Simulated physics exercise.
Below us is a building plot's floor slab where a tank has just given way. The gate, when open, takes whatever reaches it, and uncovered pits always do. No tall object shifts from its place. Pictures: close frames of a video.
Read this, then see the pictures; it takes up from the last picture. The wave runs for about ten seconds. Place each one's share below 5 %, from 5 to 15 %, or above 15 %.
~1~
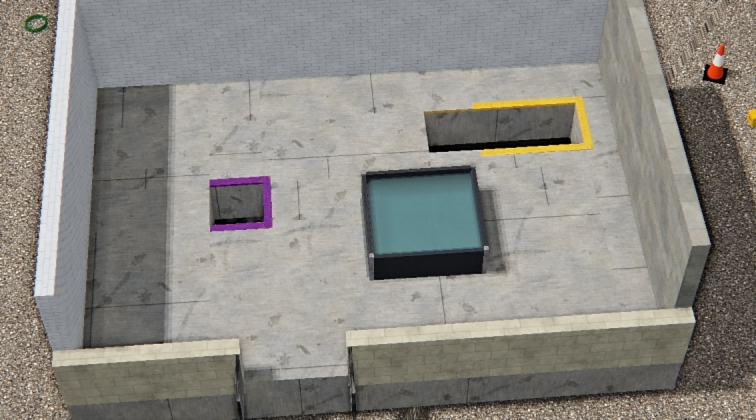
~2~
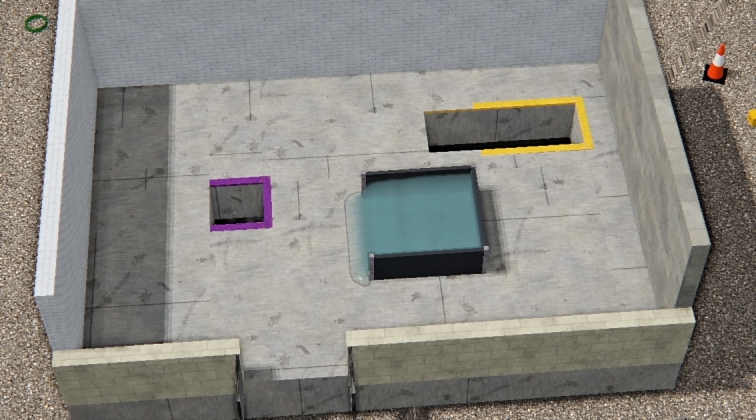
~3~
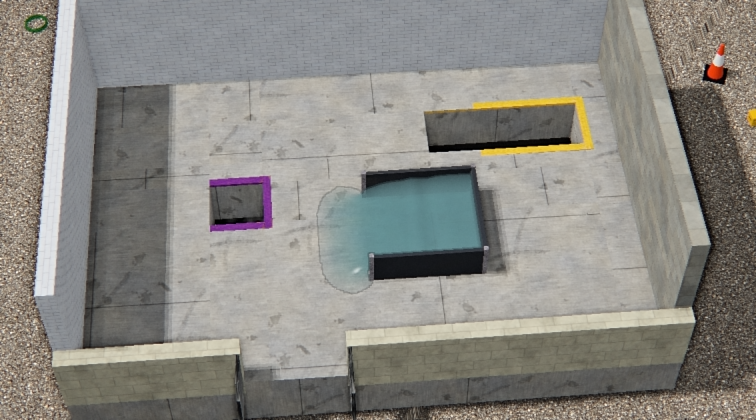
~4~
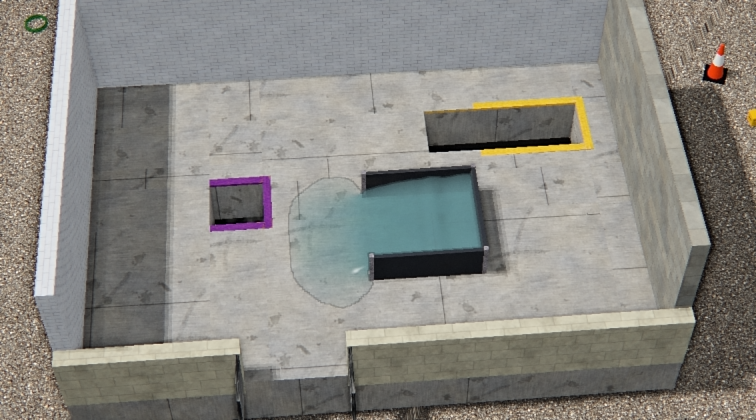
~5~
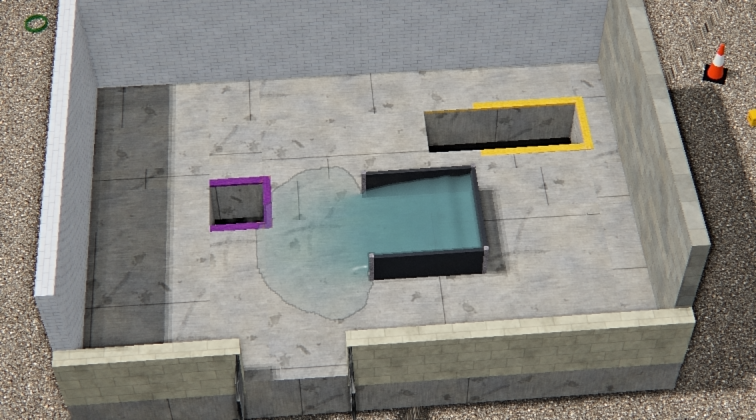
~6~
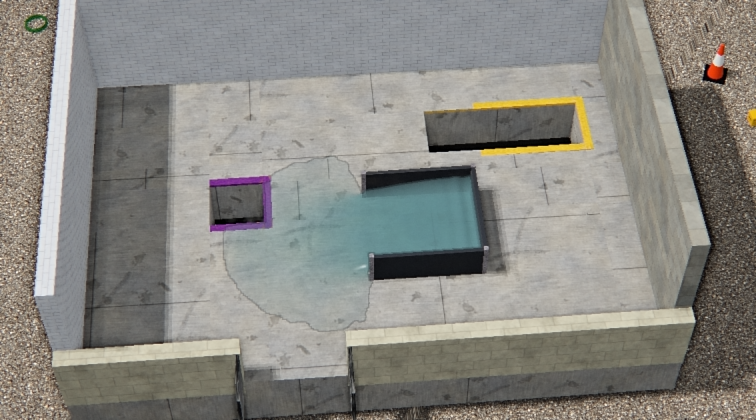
Placed: The gate lands from 5 to 15 %; the purple pit lands above 15 %; the yellow pit lands below 5 %.
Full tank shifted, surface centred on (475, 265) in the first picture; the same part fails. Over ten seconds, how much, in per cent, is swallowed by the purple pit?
Result, purple pit: 20 percent after ten seconds.
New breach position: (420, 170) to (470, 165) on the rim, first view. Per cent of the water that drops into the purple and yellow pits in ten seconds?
In percent: Purple 0, yellow 70.
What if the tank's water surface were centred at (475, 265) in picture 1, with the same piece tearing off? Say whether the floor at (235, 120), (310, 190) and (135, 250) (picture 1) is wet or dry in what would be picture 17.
Well, first one stays dry, second one got wet, third one got wet.
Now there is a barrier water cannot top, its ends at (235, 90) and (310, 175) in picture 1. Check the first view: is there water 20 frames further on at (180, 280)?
Soaked.
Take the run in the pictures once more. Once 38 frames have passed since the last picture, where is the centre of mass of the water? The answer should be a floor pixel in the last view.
Somewhere around (236, 232) in the last view.
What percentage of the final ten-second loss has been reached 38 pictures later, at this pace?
Near 70 in a hundred.
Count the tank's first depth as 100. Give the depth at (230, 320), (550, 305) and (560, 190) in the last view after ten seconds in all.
The depth comes out near 4, 2 and 0 per cent.
A moment on, water covers 25 % of the floor; the gate 0 %, the purple pit 6 %, the yellow pit 0 %.
Next, water covers 35 % of the floor; the gate 1 %, the purple pit 14 %, the yellow pit 0 %.
Then, water covers 35 % of the floor; the gate 2 %, the purple pit 20 %, the yellow pit 0 %.
Later, water covers 45 % of the floor; the gate 4 %, the purple pit 25 %, the yellow pit 0 %.
In the end, water covers 55 % of the floor; the gate 8 %, the purple pit 33 %, the yellow pit 1 %.
